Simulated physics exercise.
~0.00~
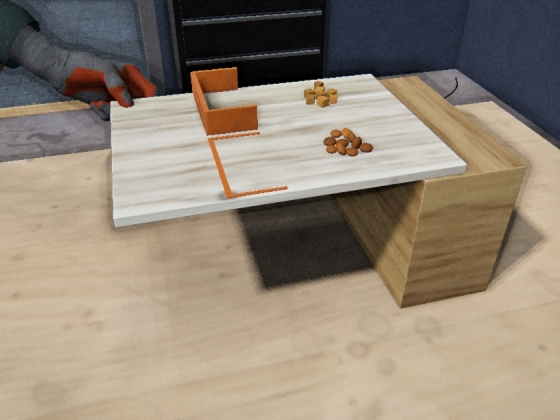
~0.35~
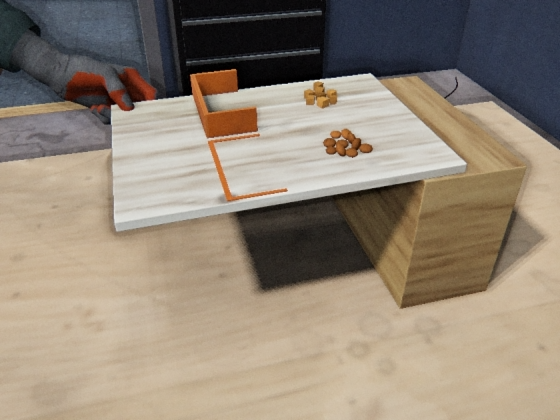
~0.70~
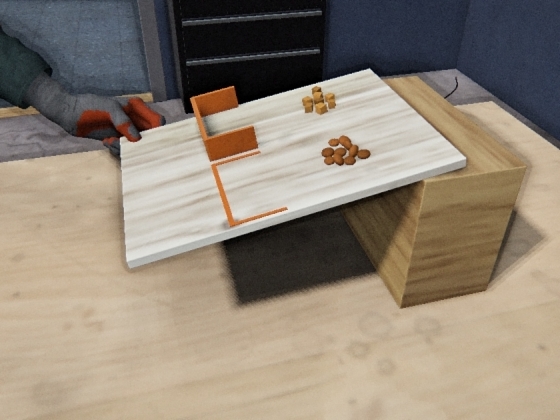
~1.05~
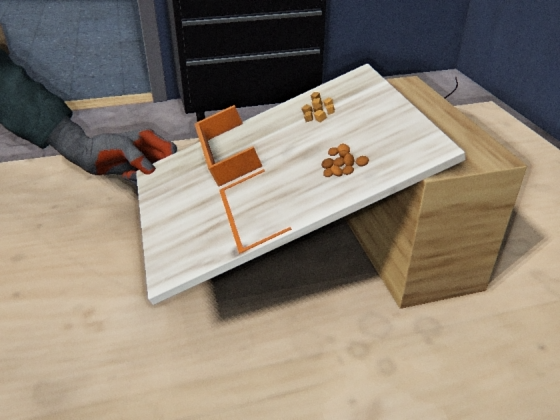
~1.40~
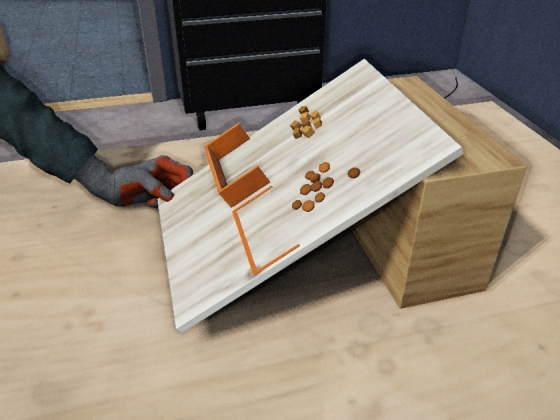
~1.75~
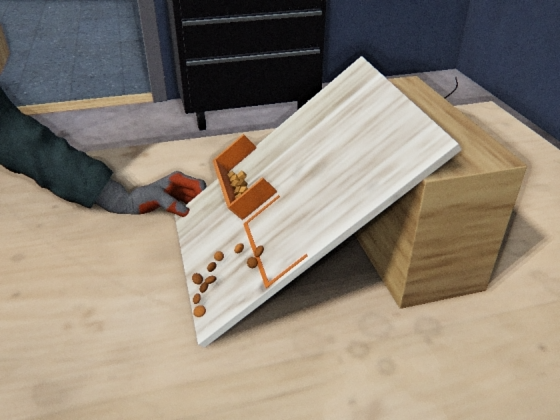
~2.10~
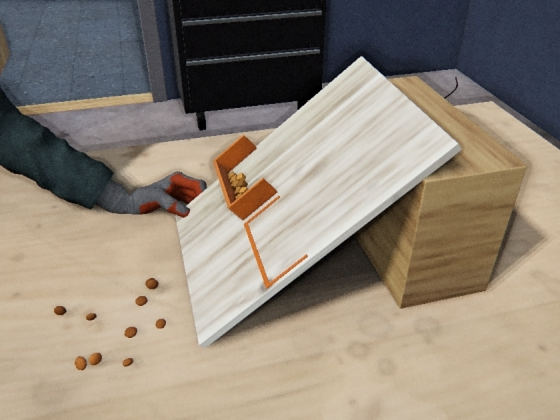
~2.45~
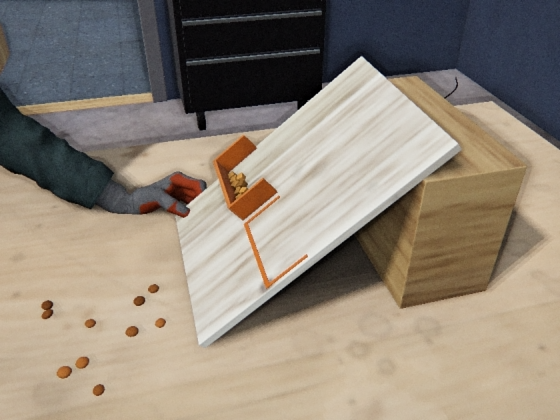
A pale, wood-streaked board juts left from a wooden block on a light tabletop, seen from slightly above, with black drawers and blue walls behind. It carries a near batch of round brown nuts, a far cluster of small golden-tan pieces, and an orange barrier downhill of each, the near one low and the far one taller. A gloved hand lowers the left end, steepening the board. The nuts start sliding first, then both batches run down. The nuts pass their low bar, roll off and scatter across the table, while the tan pieces stay gathered behind the taller barrier.
